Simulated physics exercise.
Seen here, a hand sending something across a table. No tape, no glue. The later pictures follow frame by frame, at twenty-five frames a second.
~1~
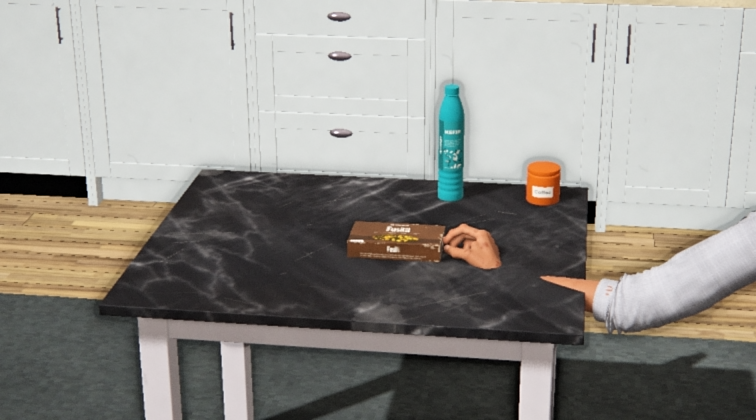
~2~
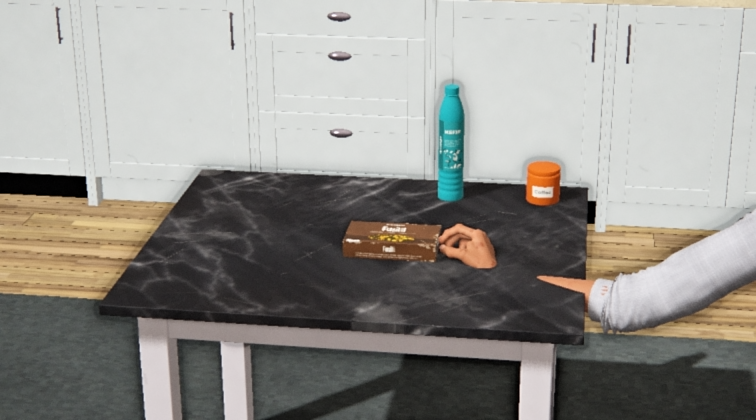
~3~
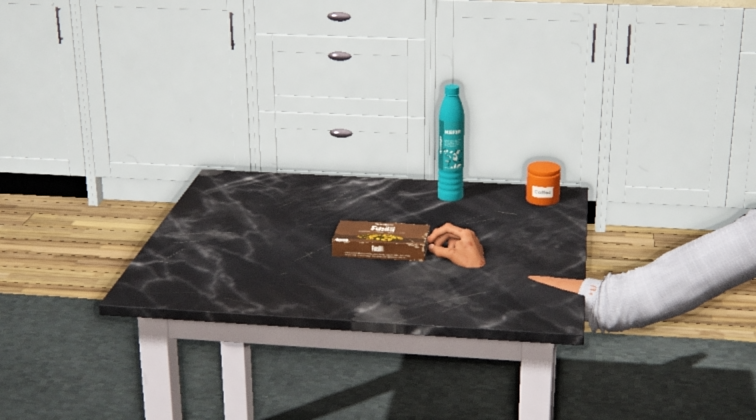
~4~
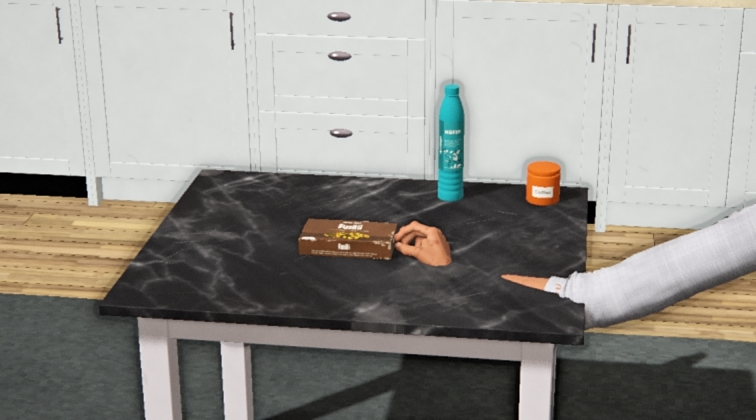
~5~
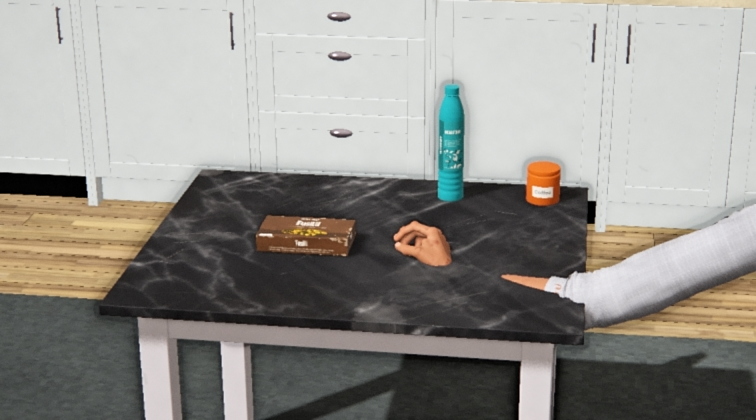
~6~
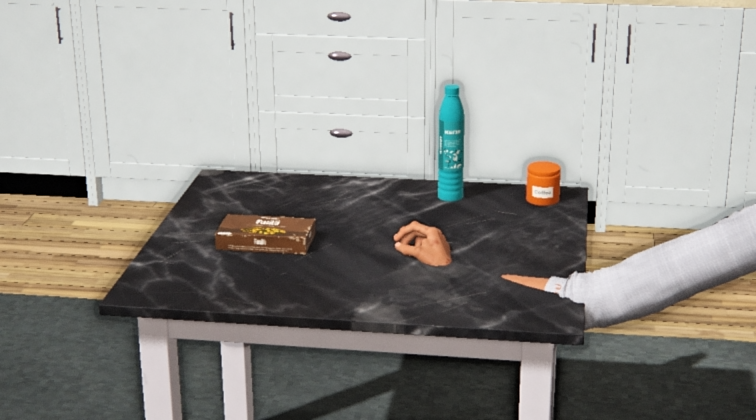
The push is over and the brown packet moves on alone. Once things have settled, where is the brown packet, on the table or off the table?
The brown packet falls off the table.
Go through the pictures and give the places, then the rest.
In the first frame, under the hand; brown packet (397, 241).
In the second frame, under the hand; brown packet (393, 241).
In the third frame, under the hand; brown packet (382, 241).
In the fourth frame, brown packet (349, 239).
In the fifth frame, brown packet (307, 235) moved a little.
In the sixth frame, brown packet (266, 234) moved about its own width.
Then, 0.20 s later than the last frame, brown packet now off the table.
Then, 0.40 s later than the last frame, things are still on the move.
When it is over, off the table, brown packet.
